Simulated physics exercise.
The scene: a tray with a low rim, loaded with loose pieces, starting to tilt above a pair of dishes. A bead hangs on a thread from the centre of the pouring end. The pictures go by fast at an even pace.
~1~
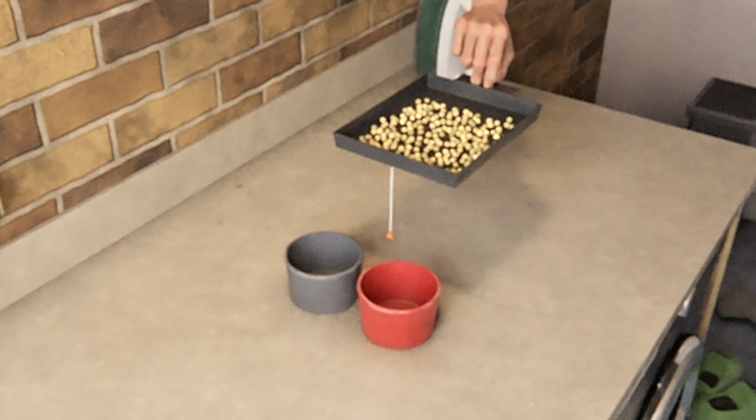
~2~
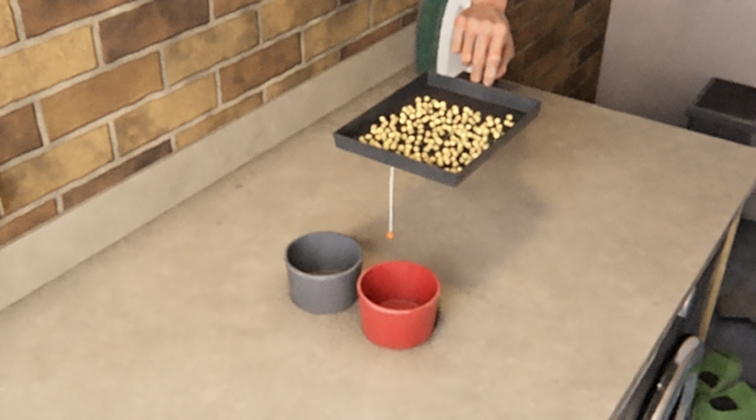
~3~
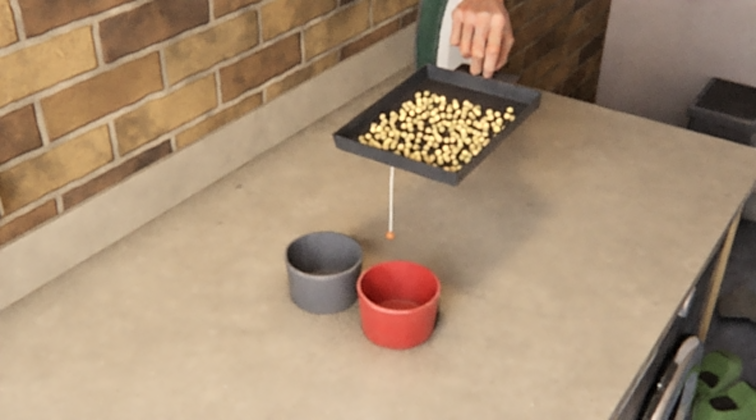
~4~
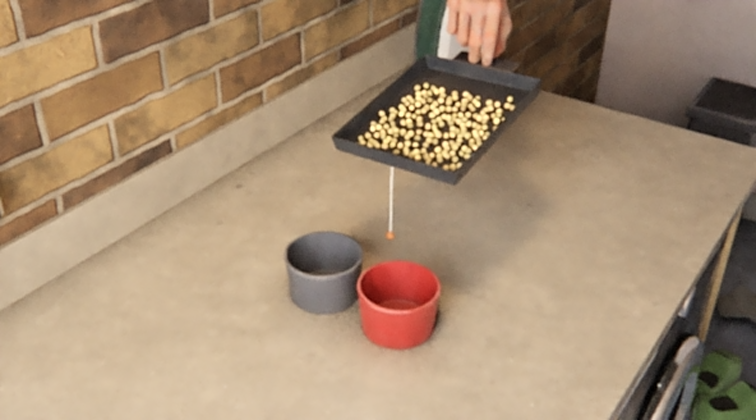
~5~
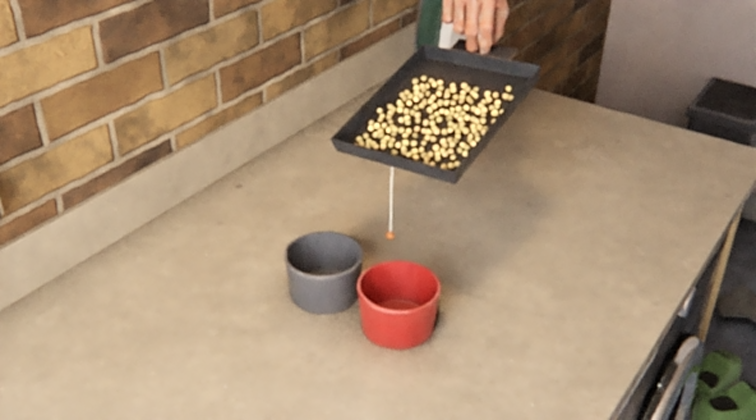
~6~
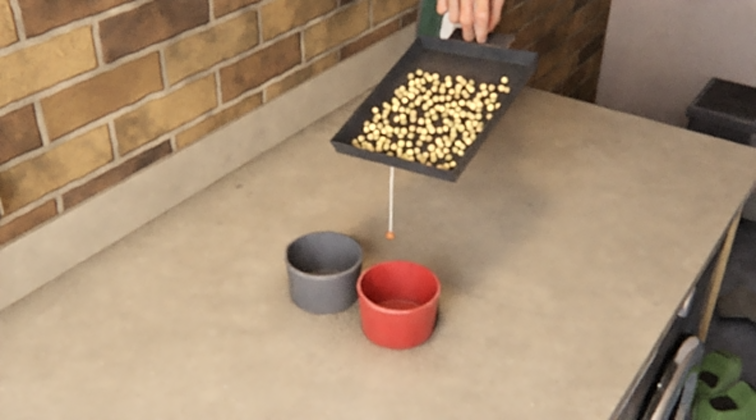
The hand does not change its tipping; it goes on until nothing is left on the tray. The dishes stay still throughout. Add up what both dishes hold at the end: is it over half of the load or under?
It comes to over half.
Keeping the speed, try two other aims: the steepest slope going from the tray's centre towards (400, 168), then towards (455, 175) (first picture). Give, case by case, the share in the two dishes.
First case: 80 %; second case: 0 %.
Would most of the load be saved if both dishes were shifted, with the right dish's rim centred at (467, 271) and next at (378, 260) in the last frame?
Try 1: A minority of it. Try 2: A majority of it.
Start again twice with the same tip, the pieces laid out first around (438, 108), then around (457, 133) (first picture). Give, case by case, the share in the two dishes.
Around 70 percent the first time and around 80 percent the second time.
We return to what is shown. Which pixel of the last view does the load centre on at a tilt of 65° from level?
Close to (383, 139).
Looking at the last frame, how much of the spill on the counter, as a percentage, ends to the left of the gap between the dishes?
Left fraction: Around 80 per cent.
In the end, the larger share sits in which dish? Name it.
Winner: The left side.
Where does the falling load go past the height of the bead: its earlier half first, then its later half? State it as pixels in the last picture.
I'd put it at roughly (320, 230), and after that at roughly (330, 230).
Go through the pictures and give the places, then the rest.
Corners of the pouring end (336, 132) and (456, 172), level; middle of the load (435, 136), soya beans; left dish (301, 288); right dish (376, 323); bead on its thread (390, 235), in the first picture.
Corners of the pouring end (336, 132) and (456, 172), level; middle of the load (435, 135), in the second picture.
Corners of the pouring end (335, 134) and (456, 172), tipped barely, lowest at the left corner; middle of the load (435, 132), in the third picture.
Corners of the pouring end (334, 136) and (454, 171), tipped a little, lowest at the left corner; middle of the load (435, 127), in the fourth picture.
Corners of the pouring end (334, 138) and (453, 170), tipped a little, lowest at the left corner; middle of the load (433, 123), in the fifth picture.
Corners of the pouring end (333, 140) and (452, 170), tipped clearly, lowest at the left corner; middle of the load (428, 121), almost all on the move; left dish (301, 288); right dish (376, 323), in the sixth picture.
Just after the last frame, tray tipped steeply; almost all on the tray; just a few in the air.
A moment on, tray tipped past a quarter turn; roughly half on the tray; roughly a quarter in the left dish; about a tenth outside both; roughly a third in the air.
Further on, tray tipped past a quarter turn; about a tenth in the right dish; roughly two thirds in the left dish; roughly a quarter outside both.
When it is over, tray tipped past a quarter turn; about a tenth in the right dish; roughly two thirds in the left dish; roughly a quarter outside both.
